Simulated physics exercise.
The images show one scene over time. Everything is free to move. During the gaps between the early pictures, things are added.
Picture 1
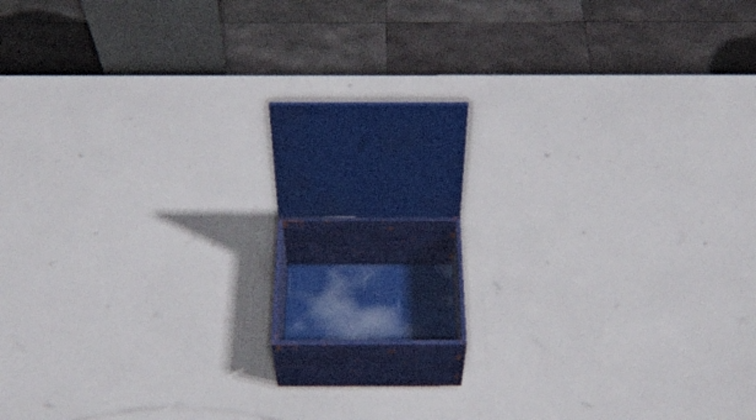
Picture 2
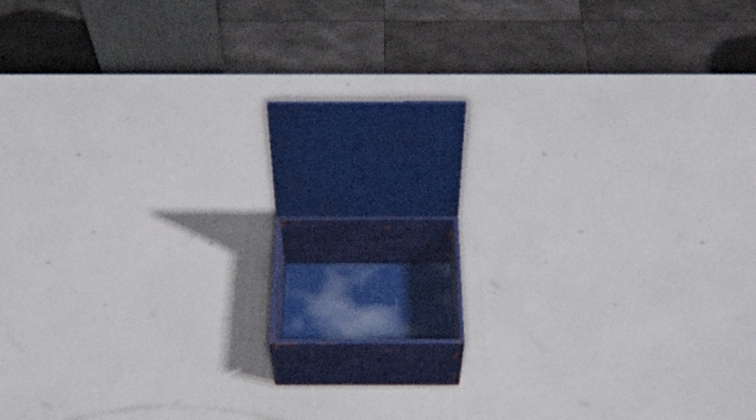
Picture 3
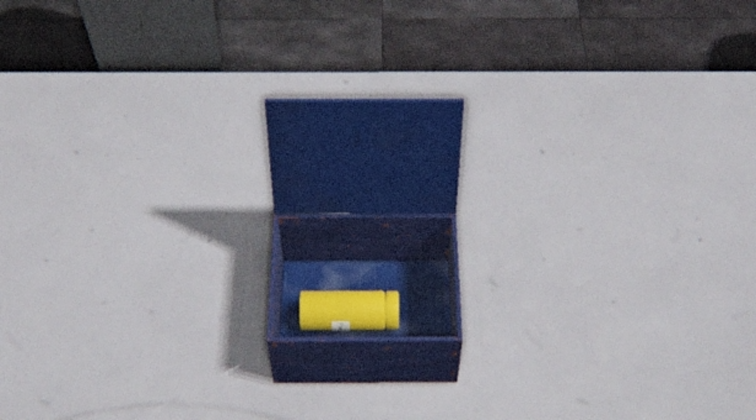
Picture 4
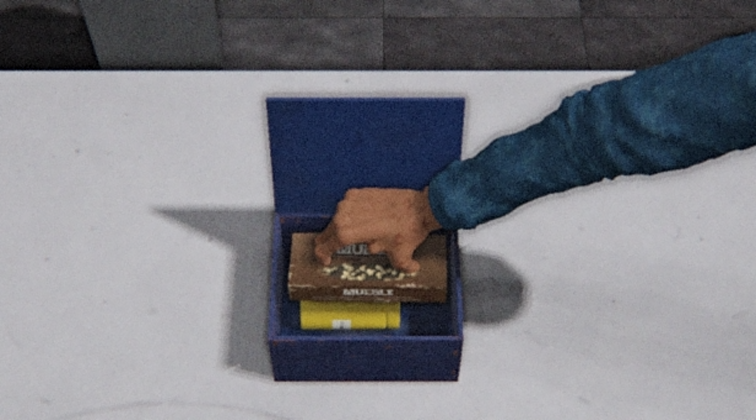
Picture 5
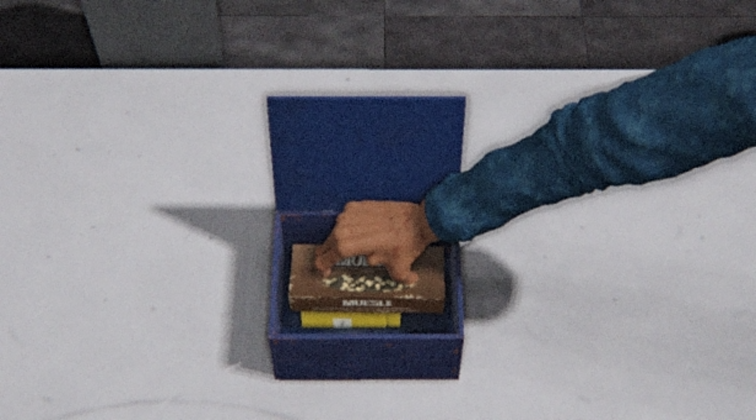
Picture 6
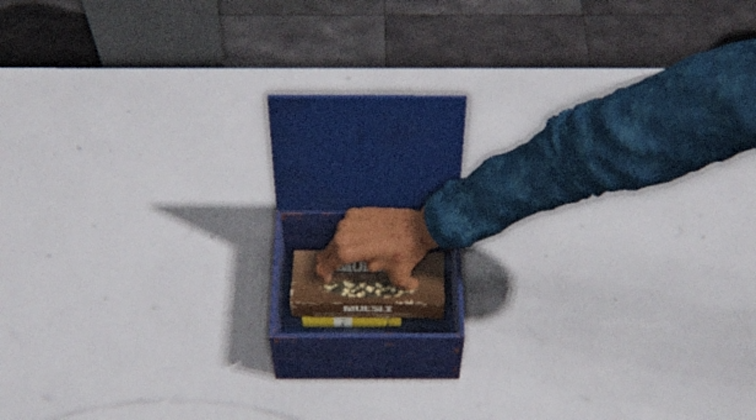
A hand in a blue sleeve reaches in from the right and lowers a brown packet into an open blue box, over a yellow shaker that appears lying inside after the box is first seen empty. The box stands on a pale tabletop, its lid raised behind it and its shadow to the left. The view looks down from the front and drifts very slightly, with dark tiles beyond.
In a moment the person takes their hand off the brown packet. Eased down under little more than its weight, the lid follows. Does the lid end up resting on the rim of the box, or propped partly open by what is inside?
It rests on the rim.
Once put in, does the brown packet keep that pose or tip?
As it turns out, the brown packet changes its angle.
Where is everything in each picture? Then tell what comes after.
In the first frame, the last thing is not in view yet.
In the second frame, the last thing is not in view yet.
In the third frame, the last thing is not in view yet; yellow shaker (350, 311).
In the fourth frame, still above its spot; brown packet (368, 268); yellow shaker (351, 310).
In the fifth frame, still above its spot; brown packet (368, 279).
In the sixth frame, in place under the hand; brown packet (368, 284).
Then, 1.00 s later than the last frame, lid starting down; brown packet on its side near (369, 253).
Then, 1.60 s later than the last frame, lid 57° above the rim; brown packet on its side near (369, 253); yellow shaker moved a little.
Then, 1.90 s later than the last frame, lid 18° above the rim; brown packet on its side near (369, 253); yellow shaker moved a little.
When it is over, lid shut; lying over in the box, brown packet; yellow shaker as before. End places, in pixels of the last picture, brown packet near (369, 253).
